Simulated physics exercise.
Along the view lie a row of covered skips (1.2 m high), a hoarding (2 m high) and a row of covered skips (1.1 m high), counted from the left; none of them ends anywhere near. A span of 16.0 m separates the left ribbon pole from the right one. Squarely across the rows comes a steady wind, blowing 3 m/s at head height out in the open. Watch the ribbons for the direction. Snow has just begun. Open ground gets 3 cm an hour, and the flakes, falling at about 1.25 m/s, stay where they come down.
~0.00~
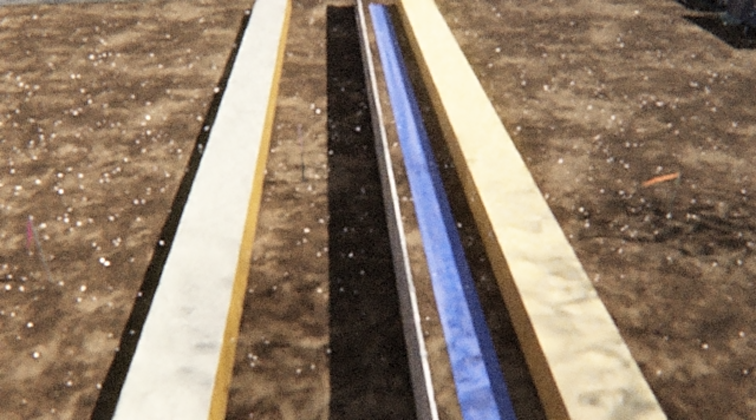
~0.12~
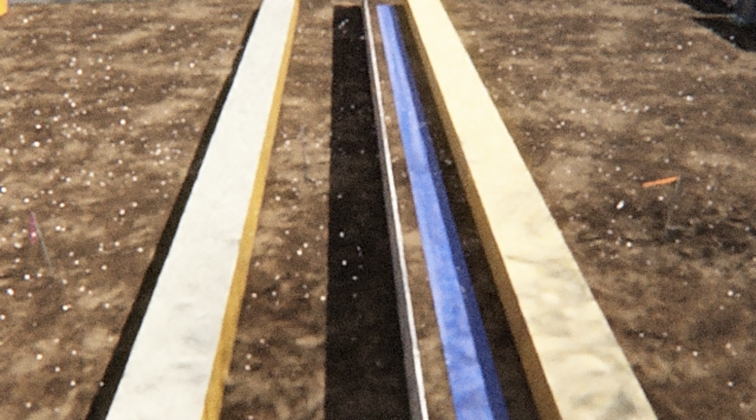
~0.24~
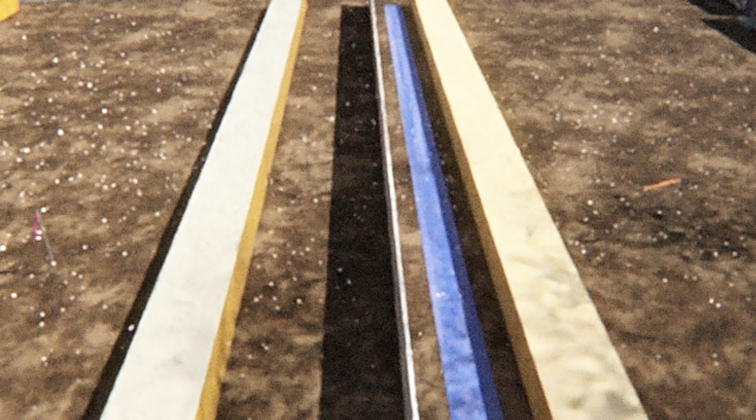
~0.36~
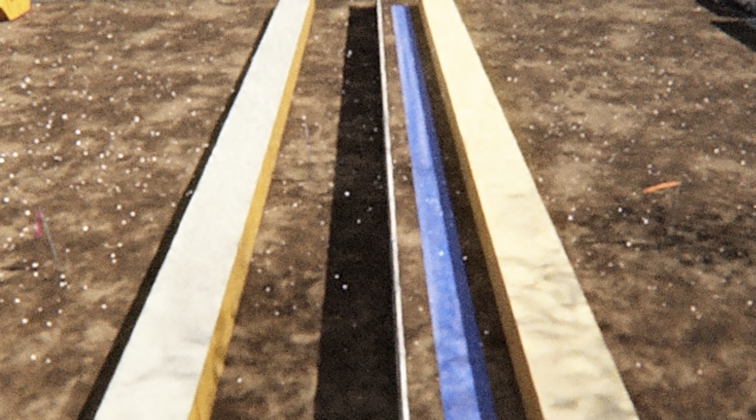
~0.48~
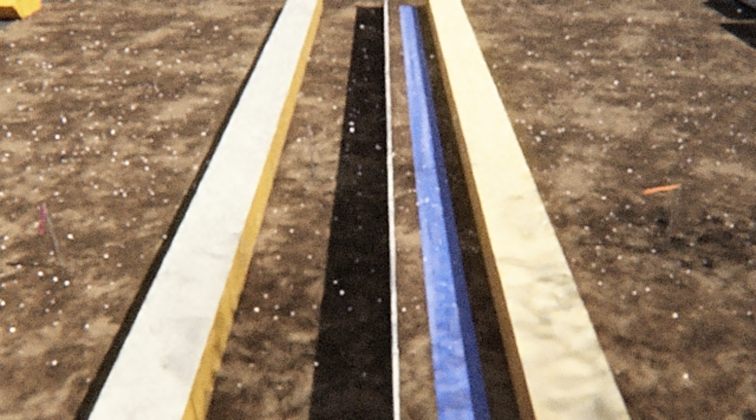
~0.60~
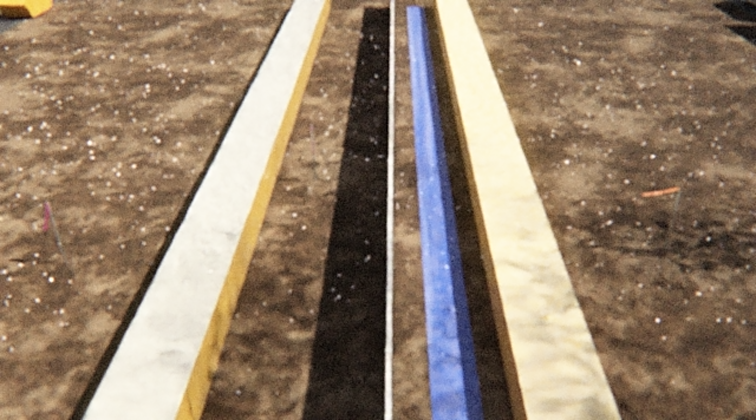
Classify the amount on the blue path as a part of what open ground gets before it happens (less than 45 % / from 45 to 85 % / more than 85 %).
The share is between 45 and 85 %.
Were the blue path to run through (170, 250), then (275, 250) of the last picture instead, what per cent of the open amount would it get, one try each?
First roughly 90 per cent, second roughly 80 per cent.
10 minutes on, 4 mm on the blue path, 5 mm in the open.
30 minutes on, 11 mm on the blue path, 15 mm in the open.
60 minutes on, 22 mm on the blue path, 30 mm in the open, so the blue path has 72 % of the open amount; the left half of it has 75 %, the right half 70 %.
